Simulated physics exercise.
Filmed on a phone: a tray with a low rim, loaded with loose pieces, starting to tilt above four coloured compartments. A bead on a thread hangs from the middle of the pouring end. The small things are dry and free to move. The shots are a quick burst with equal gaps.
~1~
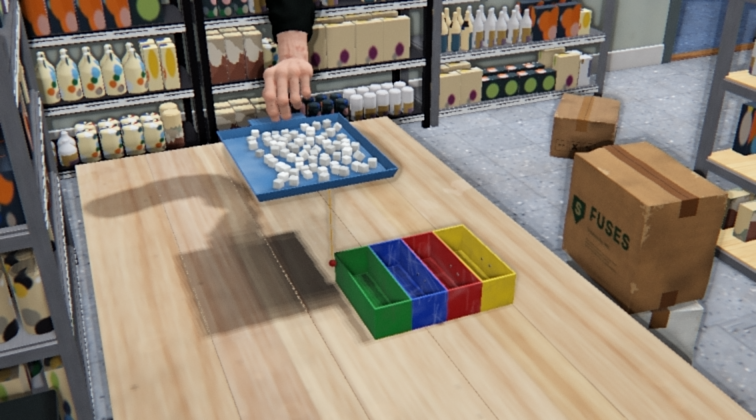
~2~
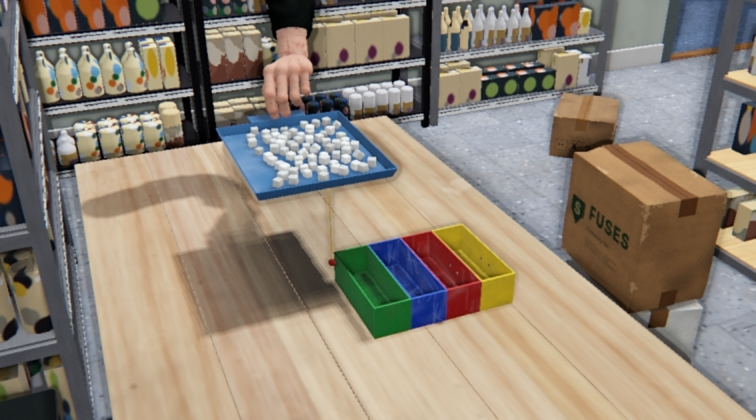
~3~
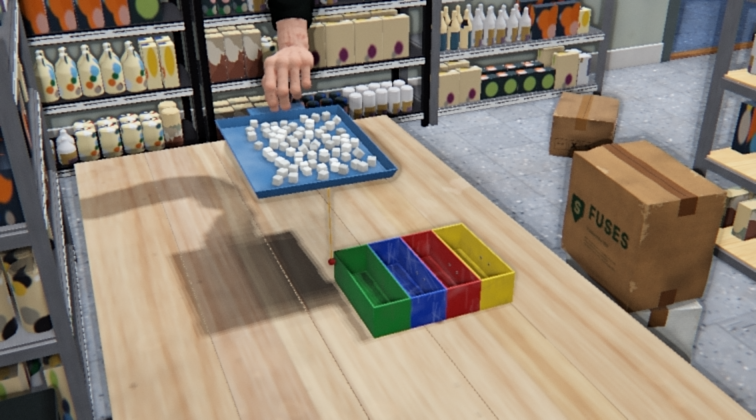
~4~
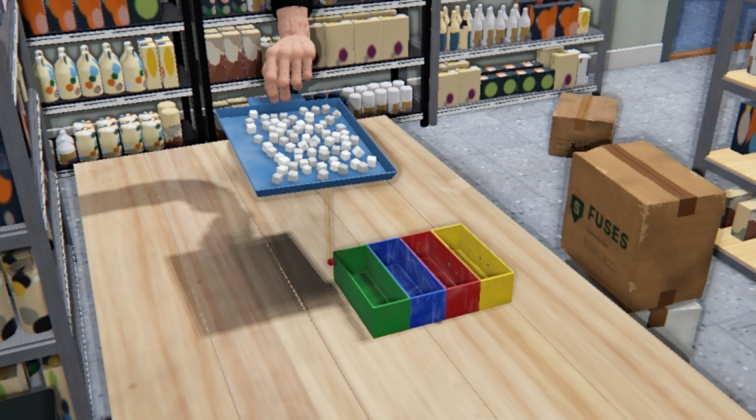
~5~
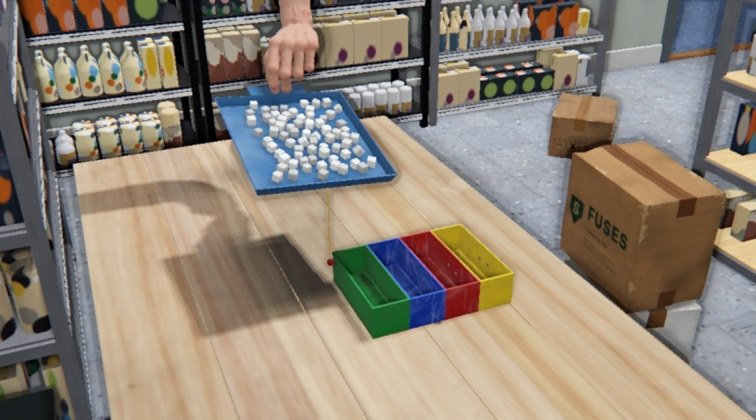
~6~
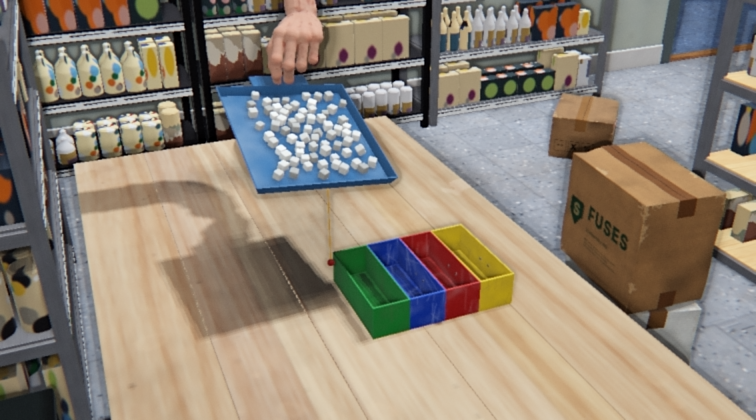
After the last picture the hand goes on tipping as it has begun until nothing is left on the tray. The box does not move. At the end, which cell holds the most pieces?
It favours the blue compartment.
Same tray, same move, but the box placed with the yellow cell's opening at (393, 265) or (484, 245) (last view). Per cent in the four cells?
About 80 and 70 per cent.
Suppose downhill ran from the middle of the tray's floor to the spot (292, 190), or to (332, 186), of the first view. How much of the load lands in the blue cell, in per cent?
In turn 0 and 20 in a hundred.
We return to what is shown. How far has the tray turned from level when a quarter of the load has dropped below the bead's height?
At some 110 degrees.
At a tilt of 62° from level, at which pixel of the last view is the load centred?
At about (356, 160).
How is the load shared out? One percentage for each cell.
Green cell: 30 %, blue cell: 40 %, red cell: 10 %, yellow cell: 0 %.
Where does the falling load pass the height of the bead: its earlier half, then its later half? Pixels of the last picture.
The first part at (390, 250); the rest at (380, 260).
Shortly afterwards, tray tipped steeply; all but a few on the tray; only a few in the red cell; a little falling or outside the box.
Next, tray tipped past a quarter turn; the bulk on the tray; a little in the red cell; a little in the blue cell; a little falling or outside the box.
Some moments later, tray tipped past a quarter turn; near half in the blue cell; near a third in the green cell; a little in the red cell; a little falling or outside the box.
In the end, tray tipped past a quarter turn; near half in the blue cell; near a third in the green cell; a little in the red cell; none at all in the yellow cell; a little outside the box.
